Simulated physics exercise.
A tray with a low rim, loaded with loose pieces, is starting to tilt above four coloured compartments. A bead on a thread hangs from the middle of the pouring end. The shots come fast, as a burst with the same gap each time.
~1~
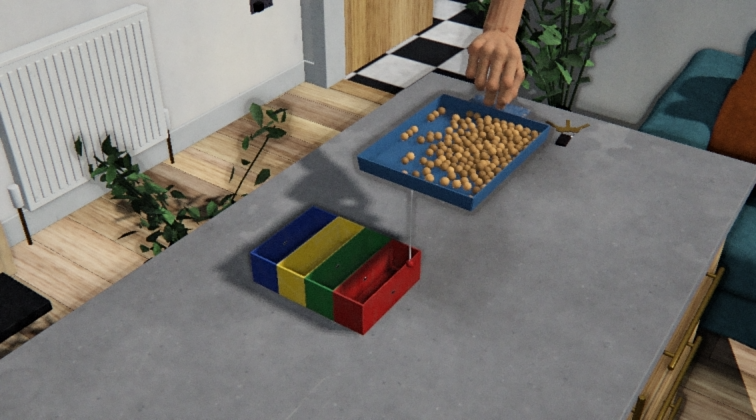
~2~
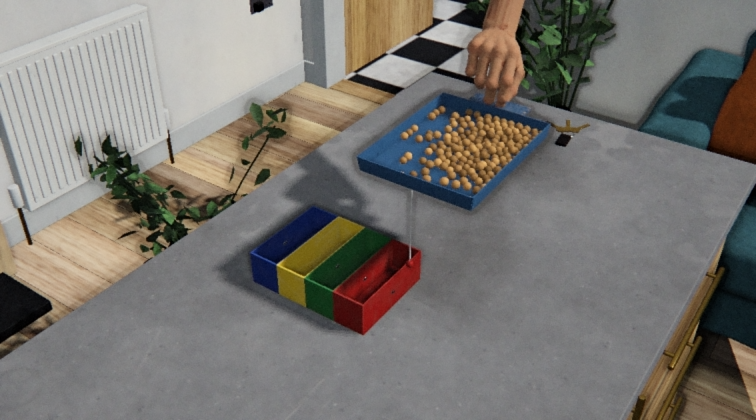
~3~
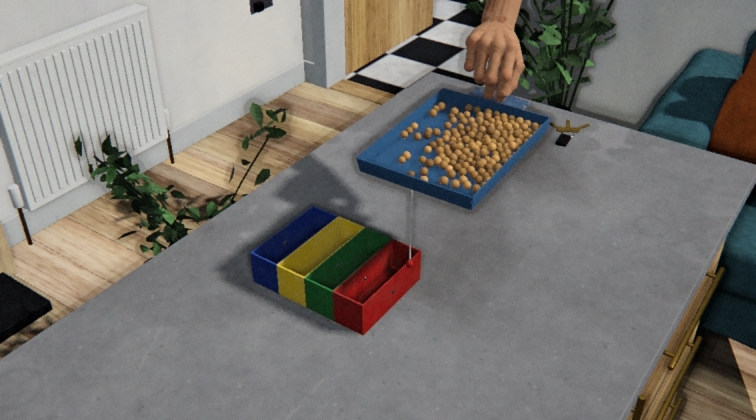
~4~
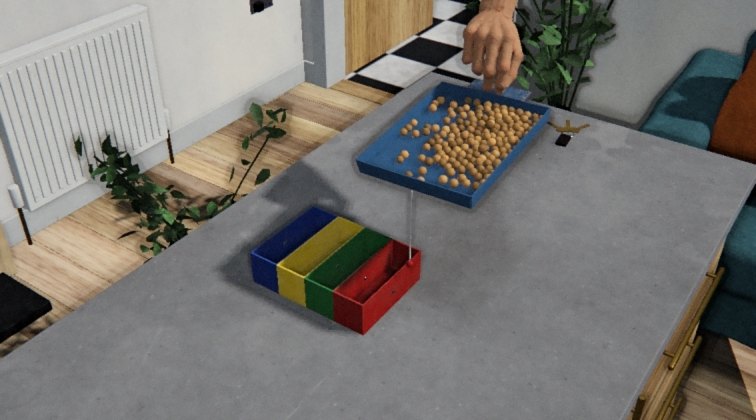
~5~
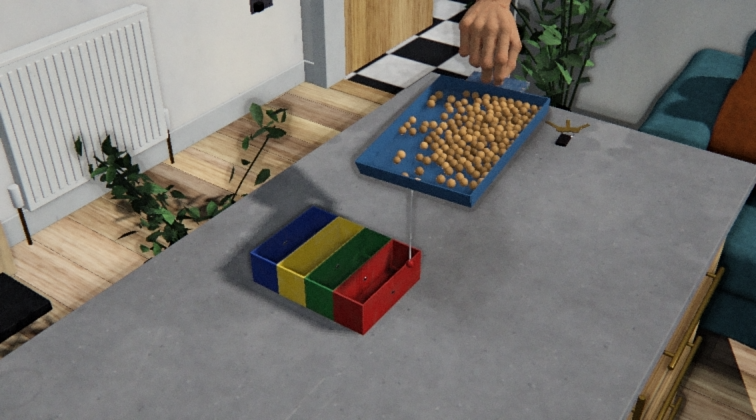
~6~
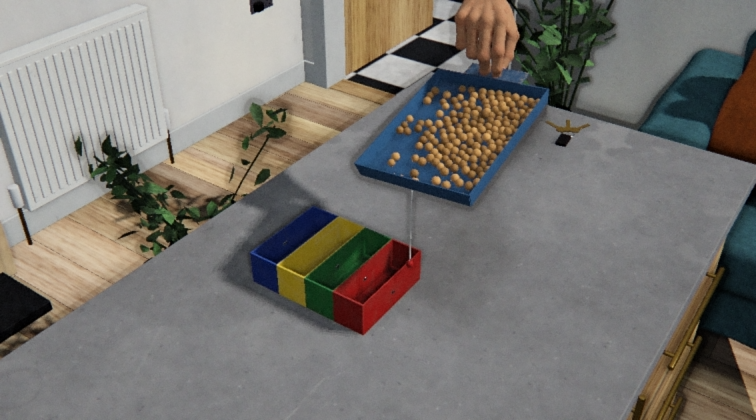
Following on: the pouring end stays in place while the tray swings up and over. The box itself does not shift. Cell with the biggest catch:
Green.
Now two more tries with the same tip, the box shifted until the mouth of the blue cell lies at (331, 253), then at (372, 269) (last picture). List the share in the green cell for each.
I'd say about 10 percent, followed by about 0 percent.
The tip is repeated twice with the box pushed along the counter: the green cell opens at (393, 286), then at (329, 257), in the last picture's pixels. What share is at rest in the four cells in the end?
Result: 90 % and 80 %.
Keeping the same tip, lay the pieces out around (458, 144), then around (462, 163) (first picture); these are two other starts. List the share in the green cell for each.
In order, roughly 50 % and 60 %.
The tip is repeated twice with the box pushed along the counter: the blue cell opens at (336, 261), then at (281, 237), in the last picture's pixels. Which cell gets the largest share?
Try one: Blue; try two: That green cell.
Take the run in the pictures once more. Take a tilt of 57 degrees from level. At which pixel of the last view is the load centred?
Its middle sits at about pixel (406, 151).
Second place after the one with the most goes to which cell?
That is the cell in red.
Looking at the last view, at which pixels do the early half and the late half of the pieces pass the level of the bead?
Early-half point (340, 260); late-half point (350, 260).
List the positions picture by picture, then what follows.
Corners of the pouring end near (360, 156) and (472, 196), level; middle of the load near (479, 148), round wooden beads; bead on its thread near (410, 264); blue cell near (265, 270); yellow cell near (292, 283); green cell near (319, 296); red cell near (348, 310), in the first frame.
Corners of the pouring end near (360, 156) and (472, 196), level; middle of the load near (479, 147), in the second frame.
Corners of the pouring end near (359, 157) and (471, 196), tipped barely, lowest at the left corner; middle of the load near (478, 145), in the third frame.
Corners of the pouring end near (359, 159) and (471, 195), tipped a little, lowest at the left corner; middle of the load near (478, 140), a little on the move, in the fourth frame.
Corners of the pouring end near (358, 161) and (470, 194), tipped a little, lowest at the left corner; middle of the load near (477, 135), near a quarter on the move, in the fifth frame.
Corners of the pouring end near (357, 162) and (468, 193), tipped clearly, lowest at the left corner; middle of the load near (474, 131), the bulk on the move; blue cell near (265, 270); yellow cell near (292, 283); green cell near (319, 296); red cell near (348, 310), in the sixth frame.
Shortly afterwards, tray tipped steeply; all but a few on the tray; only a few in the green cell; only a few falling or outside the box.
Next, tray tipped right over; near a third on the tray; near a quarter in the green cell; a little in the red cell; only a few in the yellow cell; near a quarter falling or outside the box.
Some moments later, tray tipped past a quarter turn; near half in the green cell; near a quarter in the red cell; a little in the yellow cell; only a few in the blue cell; a little falling or outside the box.
In the end, tray tipped past a quarter turn; near half in the green cell; near a quarter in the red cell; a little in the yellow cell; only a few in the blue cell; a little outside the box.
